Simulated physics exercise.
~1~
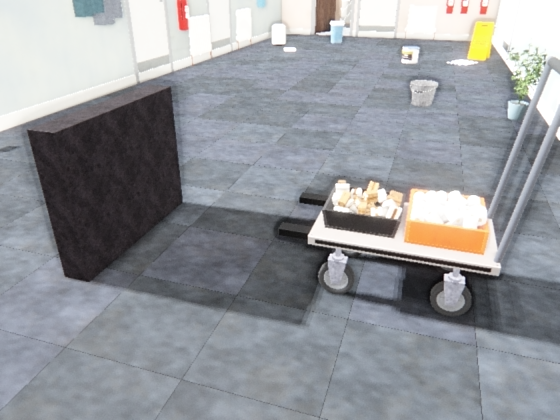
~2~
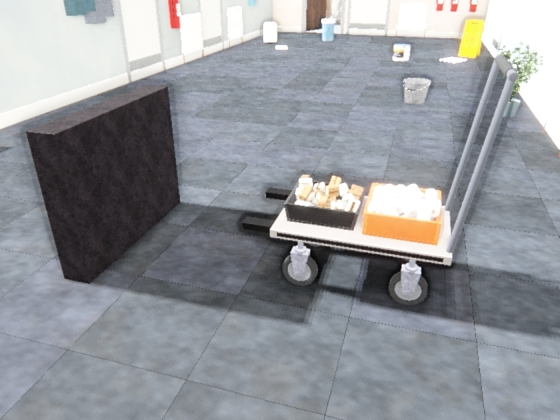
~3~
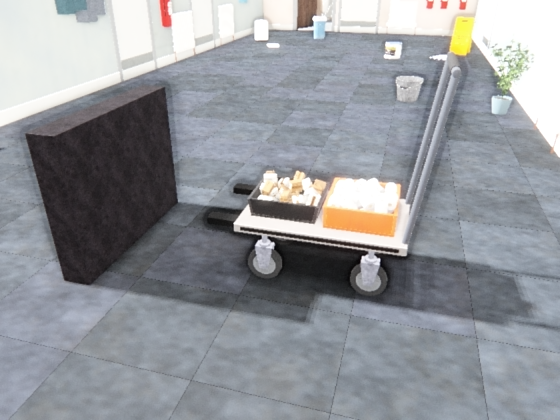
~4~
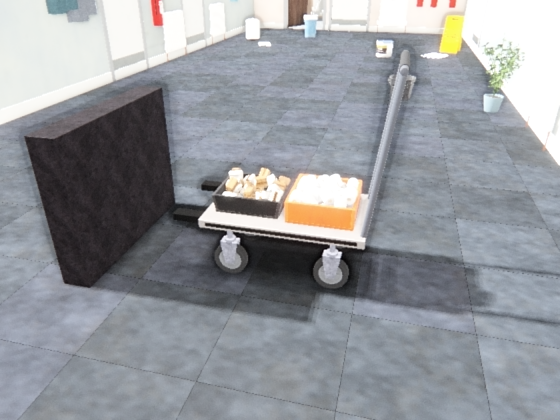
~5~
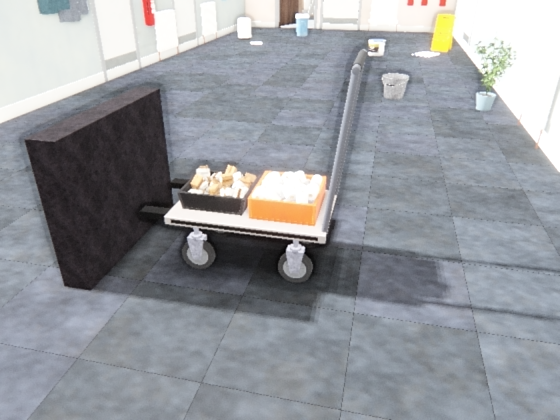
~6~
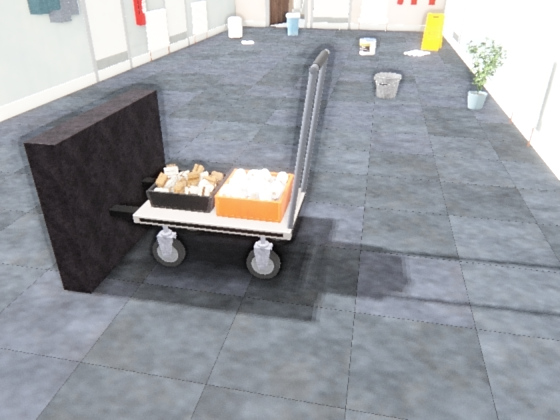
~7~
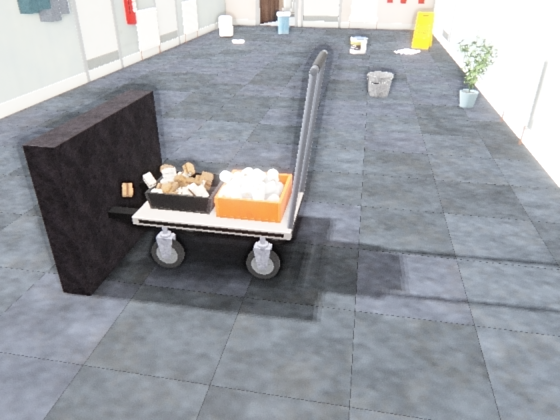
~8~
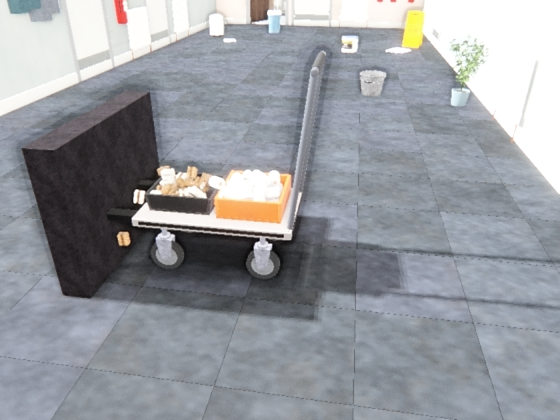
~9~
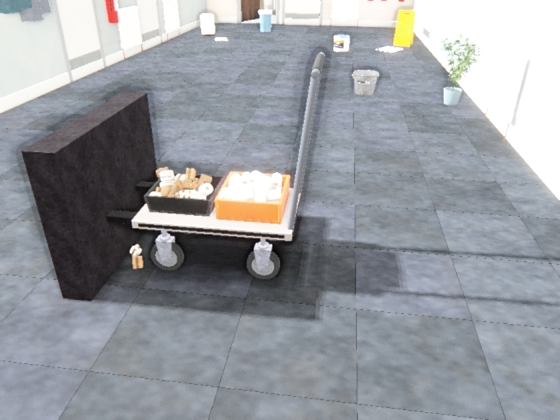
A trolley carrying a black crate of little parcels and an orange crate of white paper rolls rolled left across a grey tiled floor and stopped against a dark wall, and a couple of parcels tumbled out of the black crate and dropped down beside the wall.
